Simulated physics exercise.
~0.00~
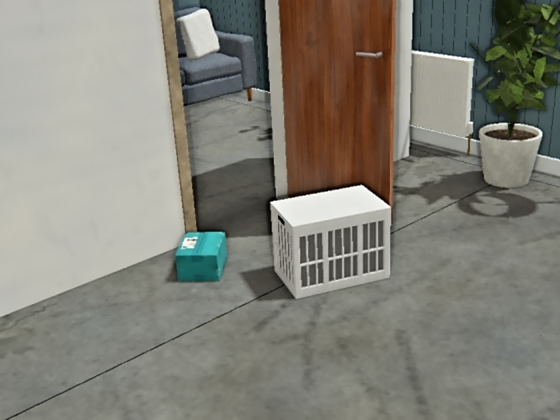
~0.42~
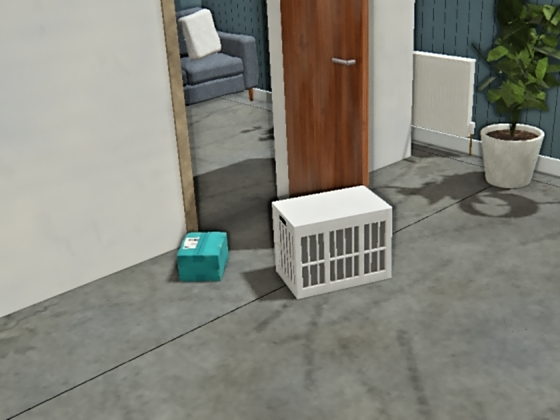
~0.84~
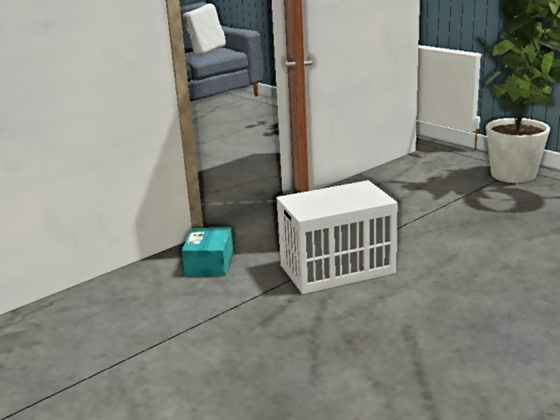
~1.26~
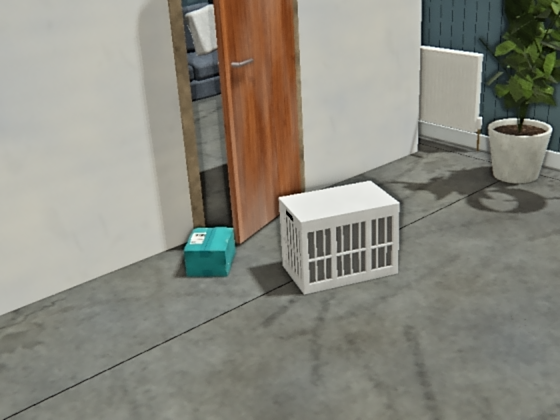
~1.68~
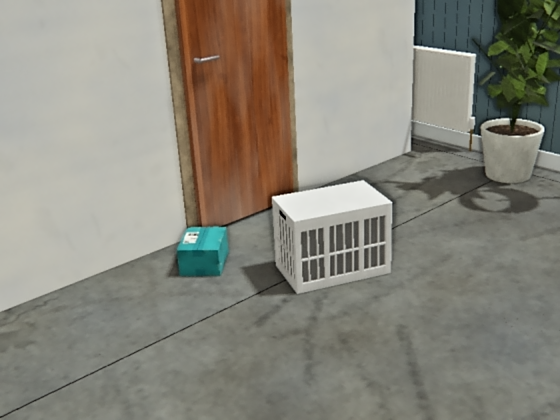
A wooden door that stood wide open beside a white slatted chest swung steadily leftward, hiding the blue armchair in the room behind, and ended fully shut in its frame, with the chest and a small turquoise parcel still in their places.
